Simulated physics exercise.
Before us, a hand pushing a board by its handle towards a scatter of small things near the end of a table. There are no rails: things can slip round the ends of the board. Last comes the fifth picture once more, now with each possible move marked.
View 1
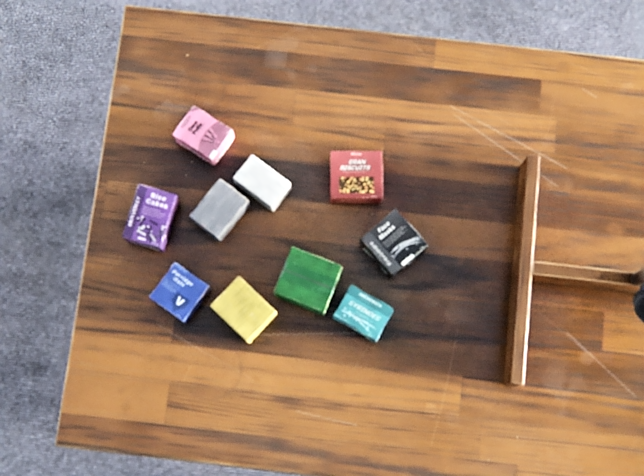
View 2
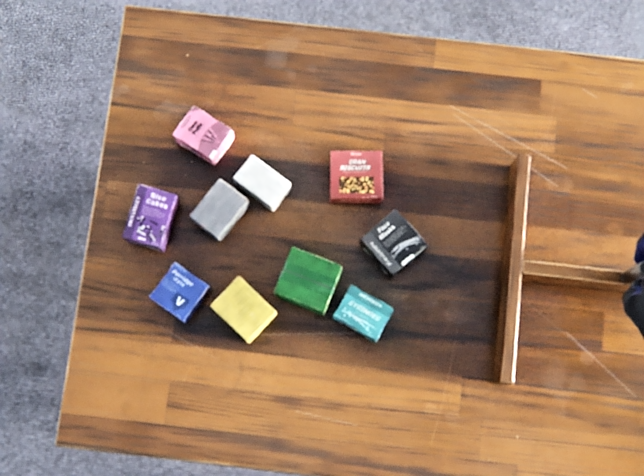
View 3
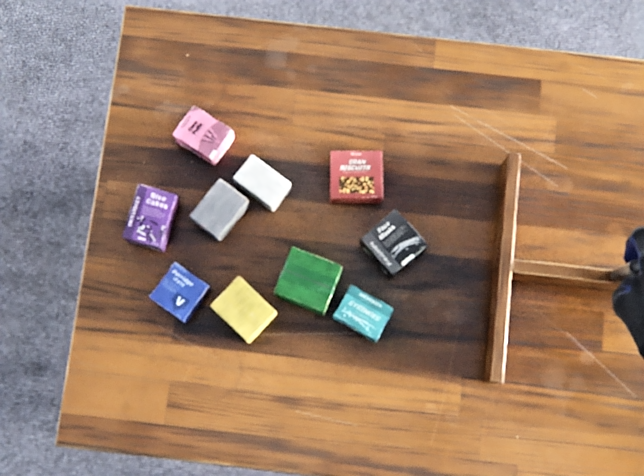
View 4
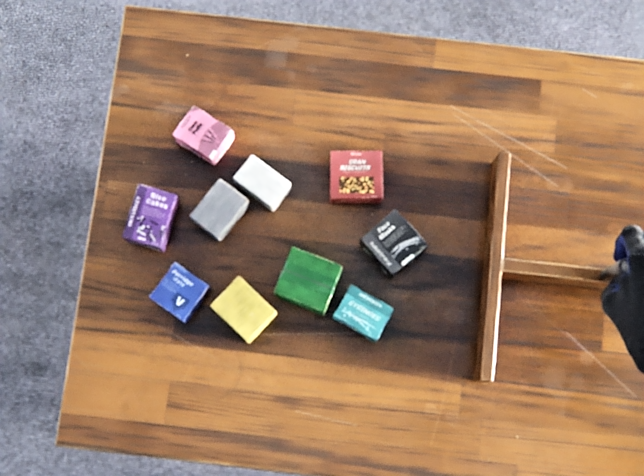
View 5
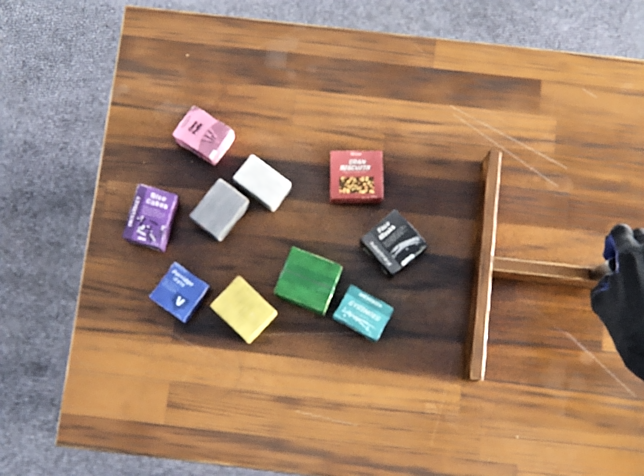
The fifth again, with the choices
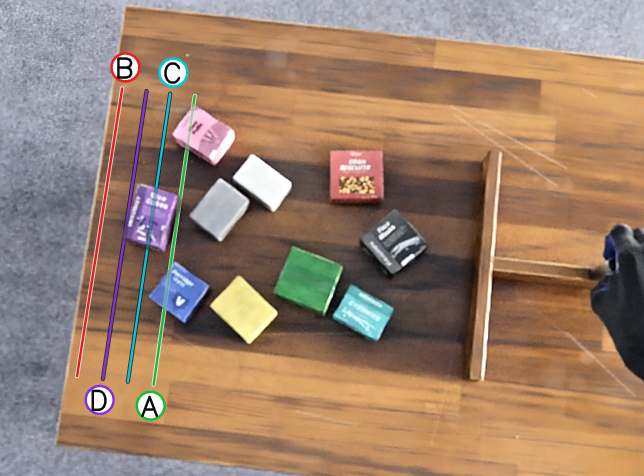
The clip opens on small coloured boxes and blocks scattered across a wooden tabletop, with a T-shaped wooden board standing to their right. A dark-gloved hand at the right edge pushes the board's handle, and the board slides slightly left in small steps, leaving a gap before the unmoving items.
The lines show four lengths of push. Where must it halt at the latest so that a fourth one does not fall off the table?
It can go as far as A.
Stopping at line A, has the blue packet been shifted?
By then, yes.
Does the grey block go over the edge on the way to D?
Yes.
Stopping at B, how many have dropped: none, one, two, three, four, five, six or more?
In all, six or more.
On the copy, A at (175, 236); B at (100, 228); C at (150, 234); D at (125, 231).
On A. First, board (373, 250); turquoise box (330, 314); red packet (347, 176).
Then, board (259, 238); purple packet (130, 217); blue packet (131, 278).
Finally, board (174, 228); blue packet over the edge; purple packet over the edge; two fallen.
By contrast, B drops nine; C drops six; D drops six.
